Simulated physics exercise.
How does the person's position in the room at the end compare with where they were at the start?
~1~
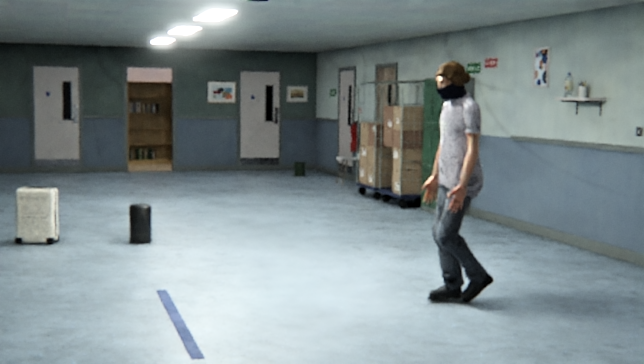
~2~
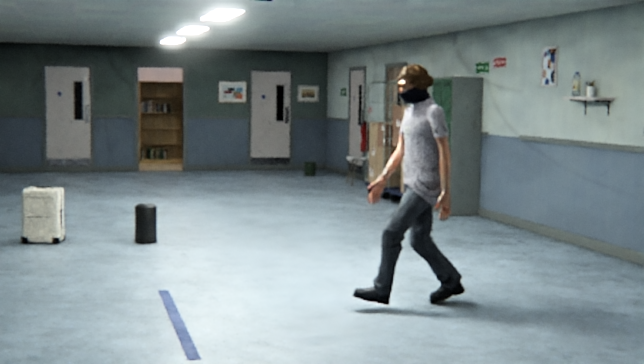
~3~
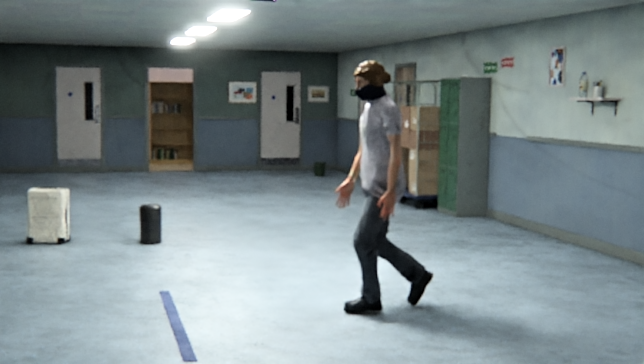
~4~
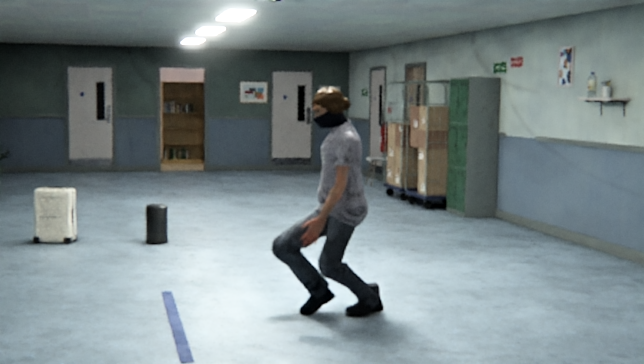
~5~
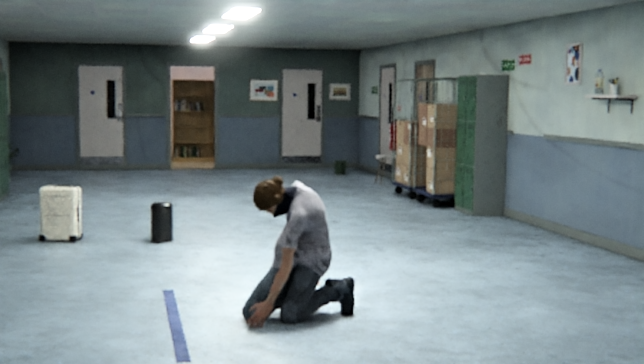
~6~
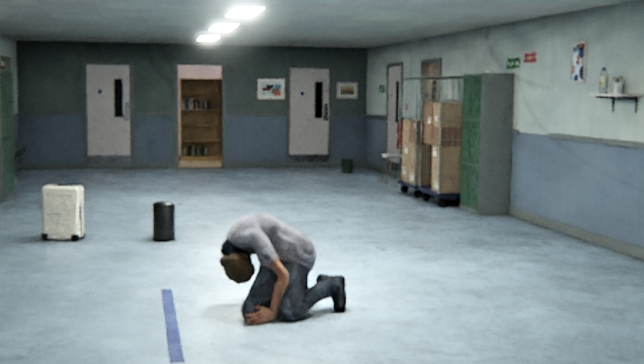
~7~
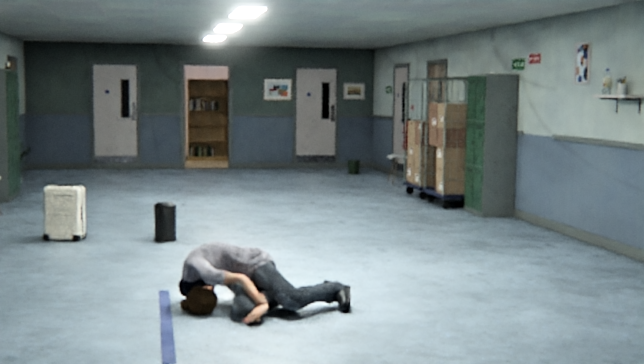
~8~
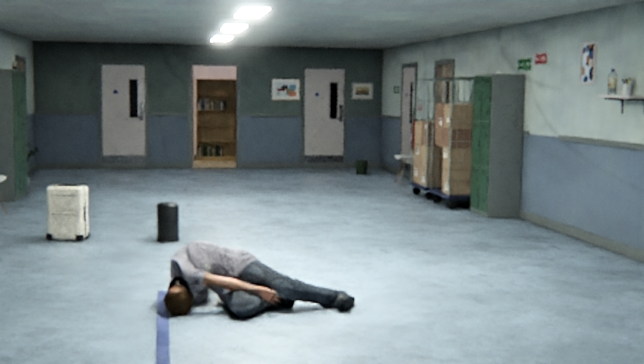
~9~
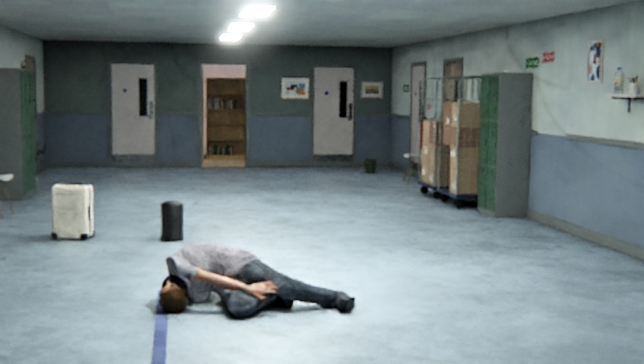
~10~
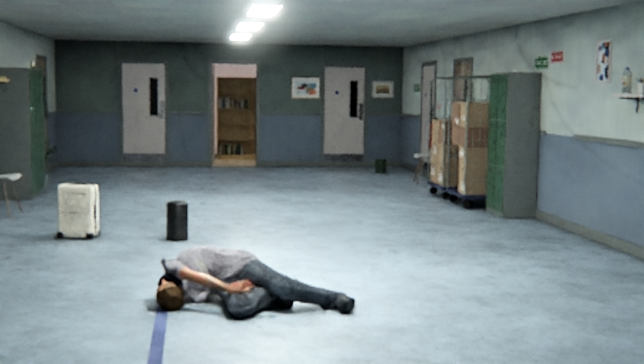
At the start the person is upright on the right side of the view, well away from the blue strip. By the end they are lying on the floor farther left and lower in view, with their chest just short of the strip.
